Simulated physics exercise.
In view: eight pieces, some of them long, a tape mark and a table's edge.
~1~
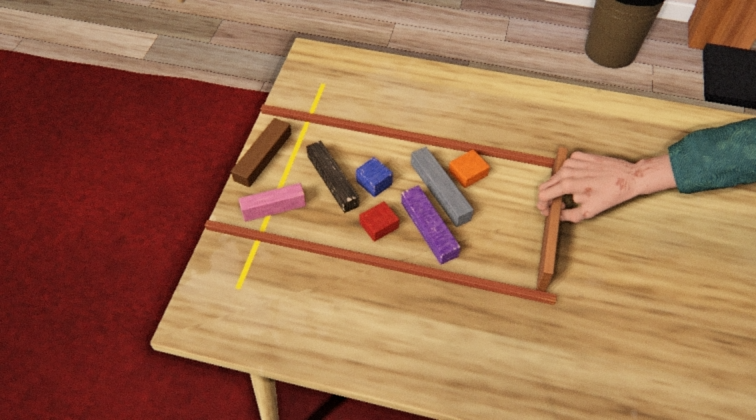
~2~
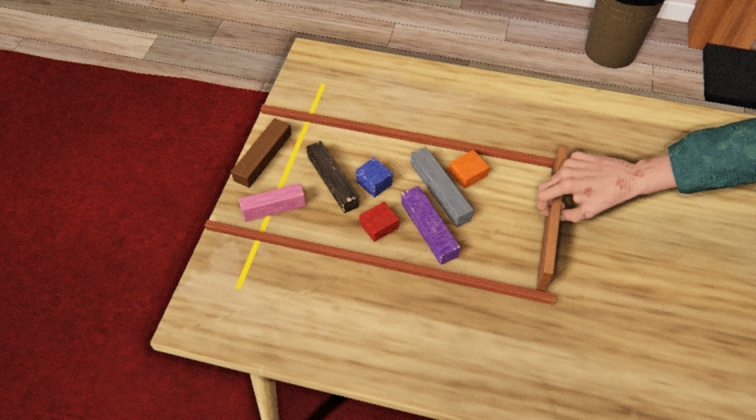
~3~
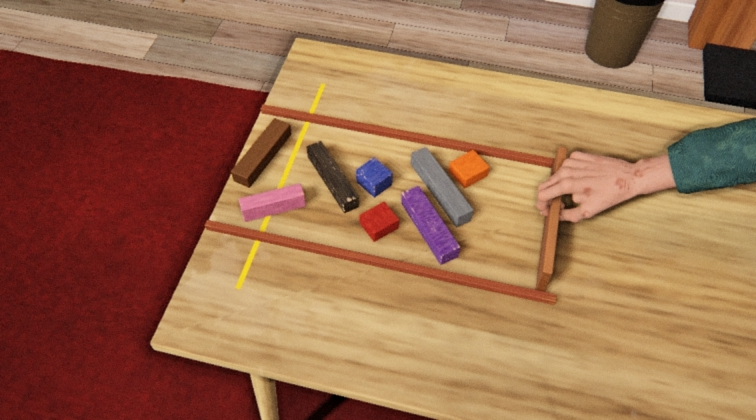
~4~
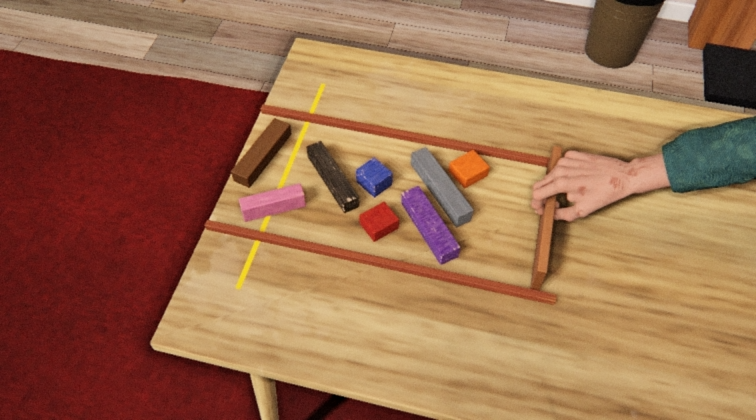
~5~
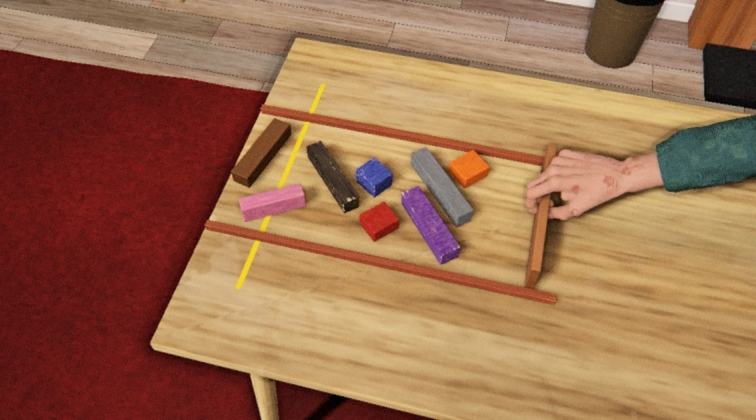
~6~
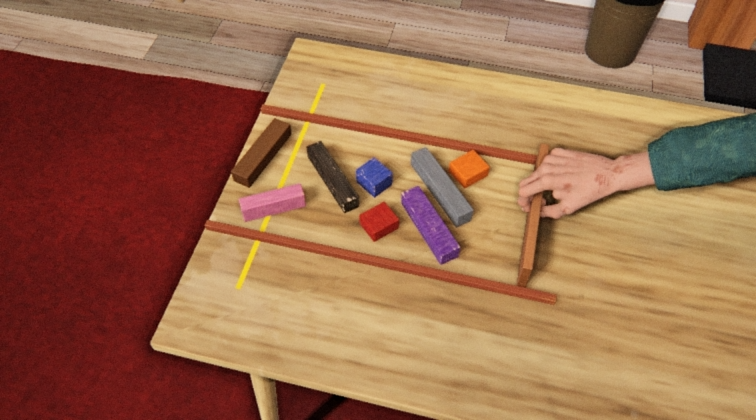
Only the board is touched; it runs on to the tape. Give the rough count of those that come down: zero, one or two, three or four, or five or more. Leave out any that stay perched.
Outcome: The number that fall off is three or four.
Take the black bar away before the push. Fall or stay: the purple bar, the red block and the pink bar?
The purple bar does not fall, the red block does not fall, the pink bar drops off.
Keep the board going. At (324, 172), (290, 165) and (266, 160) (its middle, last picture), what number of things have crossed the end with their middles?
Past the end: 1, 3 and 5.
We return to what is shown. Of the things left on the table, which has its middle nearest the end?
That is the blue block.
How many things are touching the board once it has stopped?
That makes 3.
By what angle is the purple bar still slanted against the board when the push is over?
About 25°.
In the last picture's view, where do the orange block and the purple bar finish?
About (284, 128), and the other about (252, 186).
A little later, none off yet; brown stick at rest near (262, 152); pink bar at rest near (273, 202); black bar at rest near (332, 176).
When it is over, the number that fall off is three or four; down, black bar, pink bar and brown stick.
